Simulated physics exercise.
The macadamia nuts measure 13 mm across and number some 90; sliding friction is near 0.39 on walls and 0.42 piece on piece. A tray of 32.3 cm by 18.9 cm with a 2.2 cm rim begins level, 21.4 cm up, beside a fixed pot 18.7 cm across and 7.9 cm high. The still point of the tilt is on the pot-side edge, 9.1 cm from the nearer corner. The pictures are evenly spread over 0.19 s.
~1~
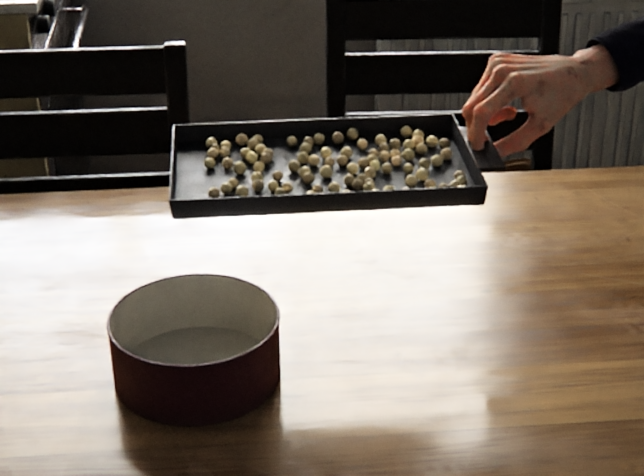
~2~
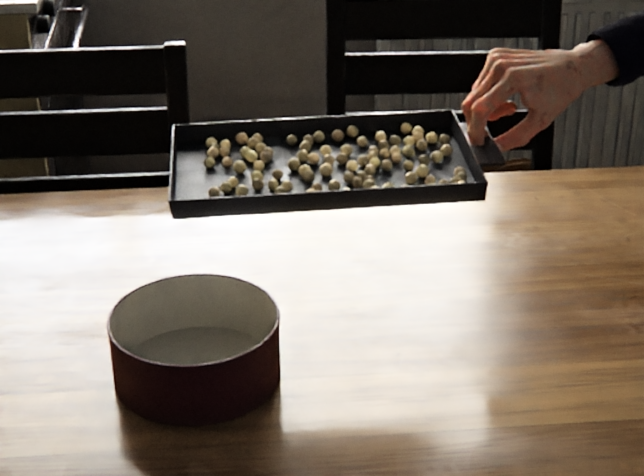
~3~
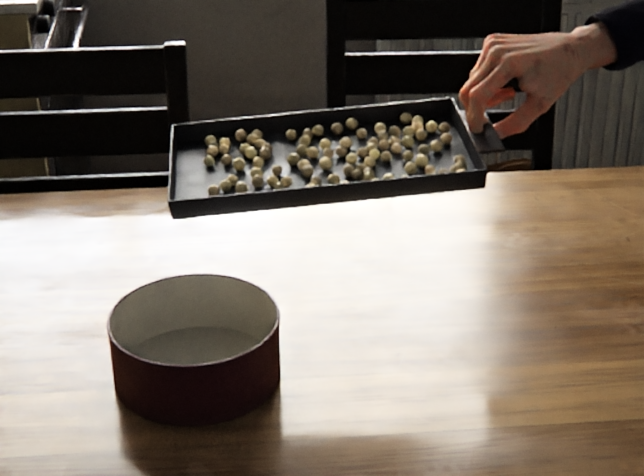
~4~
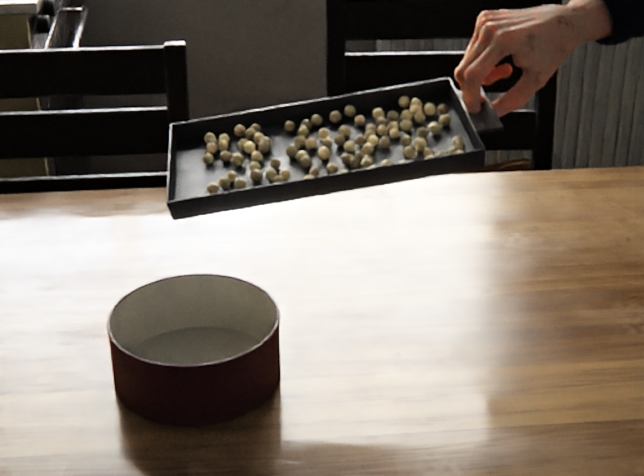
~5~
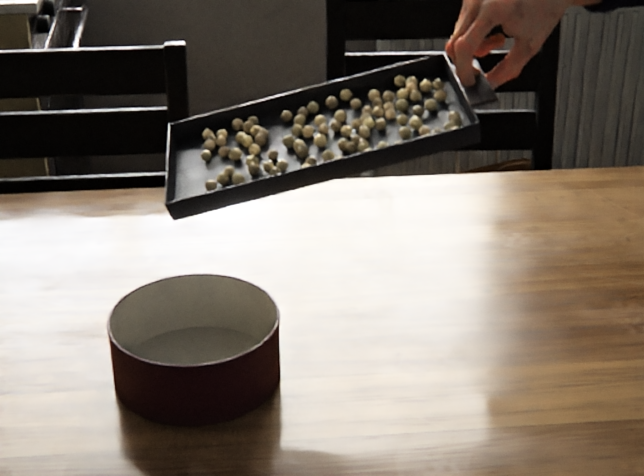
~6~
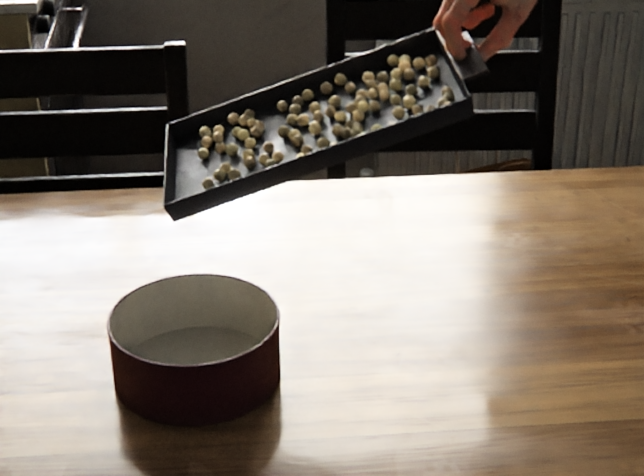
A hand in a dark sleeve holds the right end of a black tray above a wooden table, seen from slightly above, with dark chairs and a radiator behind. Small, round, pale tan nuts lie scattered across the tray, and a round dark red pot with a pale inside stands at lower left. The hand raises the tray's right end, slowly then faster, while the left end stays nearly in place, the nuts keep their spread along the slope, and the camera stays still.
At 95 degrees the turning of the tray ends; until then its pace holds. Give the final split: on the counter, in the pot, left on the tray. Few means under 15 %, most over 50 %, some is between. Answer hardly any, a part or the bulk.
On the counter: The bulk; in the pot: A part; left on the tray: Hardly any.
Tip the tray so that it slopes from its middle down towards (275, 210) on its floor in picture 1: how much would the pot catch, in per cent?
About 90 per cent.
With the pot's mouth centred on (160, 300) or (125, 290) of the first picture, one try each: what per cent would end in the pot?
About 60 and 75 per cent.
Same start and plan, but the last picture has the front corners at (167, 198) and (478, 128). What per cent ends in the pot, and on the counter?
Pot 20, counter 80.
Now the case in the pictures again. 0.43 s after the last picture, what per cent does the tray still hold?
About 85 per cent.
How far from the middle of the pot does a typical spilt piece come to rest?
Roughly 30 cm.
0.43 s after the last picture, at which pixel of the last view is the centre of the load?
Near (152, 177).
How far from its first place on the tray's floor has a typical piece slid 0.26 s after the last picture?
Some 7 cm.
Then, 0.26 s after the last picture, tilt 57 degrees; the tray holds 100 %, the pot 0 %.
Then, 0.43 s after the last picture, tilt 83 degrees; the tray holds 85 %, the pot 0 %.
Then, 0.72 s after the last picture, tilt 95 degrees; the tray holds 15 %, the pot 15 %.
In the end, counter 70 %, pot 30 %, tray 0 %.
